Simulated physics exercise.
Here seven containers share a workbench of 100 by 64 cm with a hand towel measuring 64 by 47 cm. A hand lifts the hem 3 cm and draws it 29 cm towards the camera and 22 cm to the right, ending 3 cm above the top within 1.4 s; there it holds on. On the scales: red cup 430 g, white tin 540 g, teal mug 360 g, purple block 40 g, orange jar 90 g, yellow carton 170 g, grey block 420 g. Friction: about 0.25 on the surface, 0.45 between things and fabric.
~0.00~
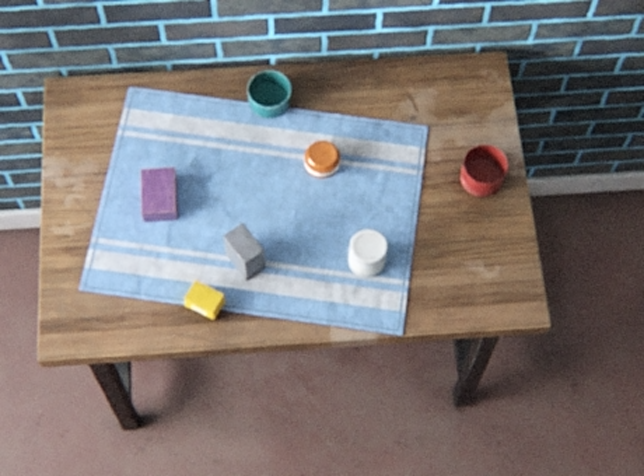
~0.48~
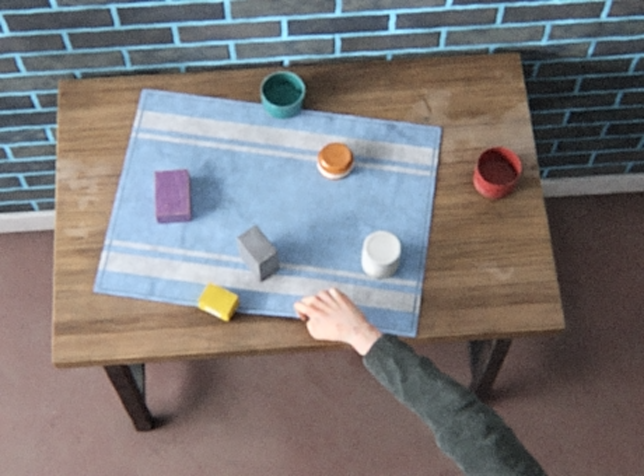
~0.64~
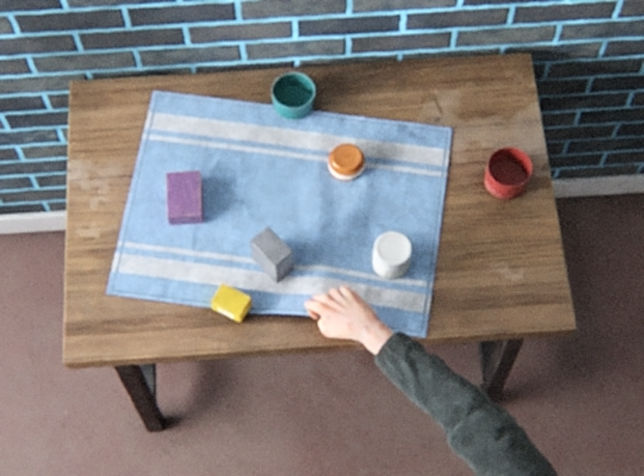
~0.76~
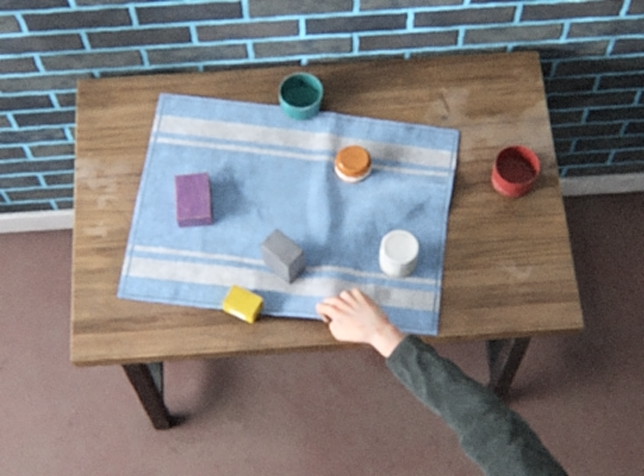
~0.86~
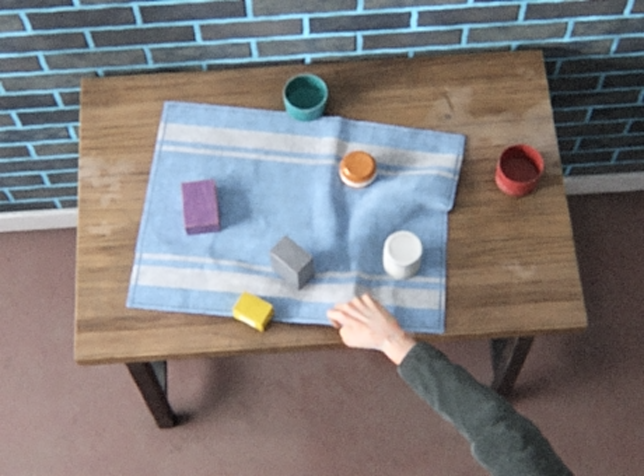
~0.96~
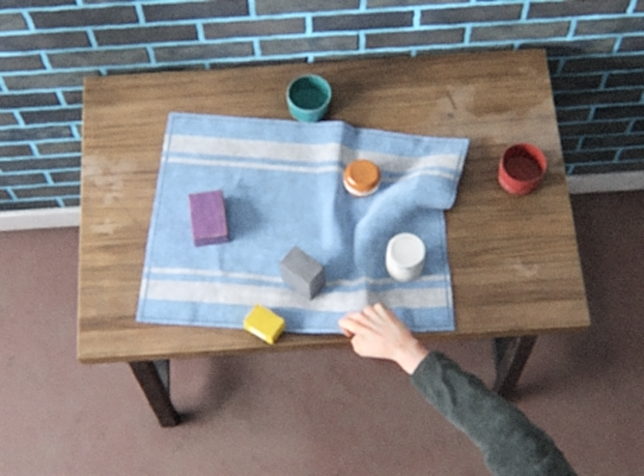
A striped blue and white hand towel lies across a wooden workbench against a dark brick wall with bright blue joints, seen from above at an angle. A purple block, yellow carton, grey block, white tin and orange jar sit on it, with a teal mug behind and a red cup to the right. As the view drifts slightly, a hand grips the near hem and drags it right, wrinkling the cloth and shifting the blocks and carton.
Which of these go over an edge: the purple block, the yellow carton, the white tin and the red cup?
Result: Purple block falls off, yellow carton drops off, white tin falls off, red cup remains up there.
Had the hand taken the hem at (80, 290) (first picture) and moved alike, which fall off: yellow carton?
In that case: Yellow carton falls off.
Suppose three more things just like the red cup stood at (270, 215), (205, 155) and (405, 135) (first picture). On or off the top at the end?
In that order: Drops off, drops off, stays on.
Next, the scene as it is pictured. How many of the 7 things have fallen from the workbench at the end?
I count 5.
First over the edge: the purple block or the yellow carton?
First goes the yellow one.
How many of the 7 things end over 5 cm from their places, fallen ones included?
That makes 5.
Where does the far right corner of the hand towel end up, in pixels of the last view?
Near (323, 269).
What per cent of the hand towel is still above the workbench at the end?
About 10 per cent.
After 1.2 s, 85 % of the hand towel is still over the top; yellow carton over the edge, purple block 17 cm off its start, white tin 8 cm off its start.
After 1.5 s, 65 % of the hand towel is still over the top; purple block 32 cm off its start, yellow carton over the edge, white tin 16 cm off its start.
After 1.8 s, 25 % of the hand towel is still over the top; purple block over the edge, yellow carton over the edge, white tin over the edge.
After 2.0 s, 15 % of the hand towel is still over the top; purple block over the edge, white tin over the edge, yellow carton over the edge.
After 3.6 s, 10 % of the hand towel is still over the top; purple block over the edge, white tin over the edge, yellow carton over the edge, red cup 0 cm off its start at (524, 163).
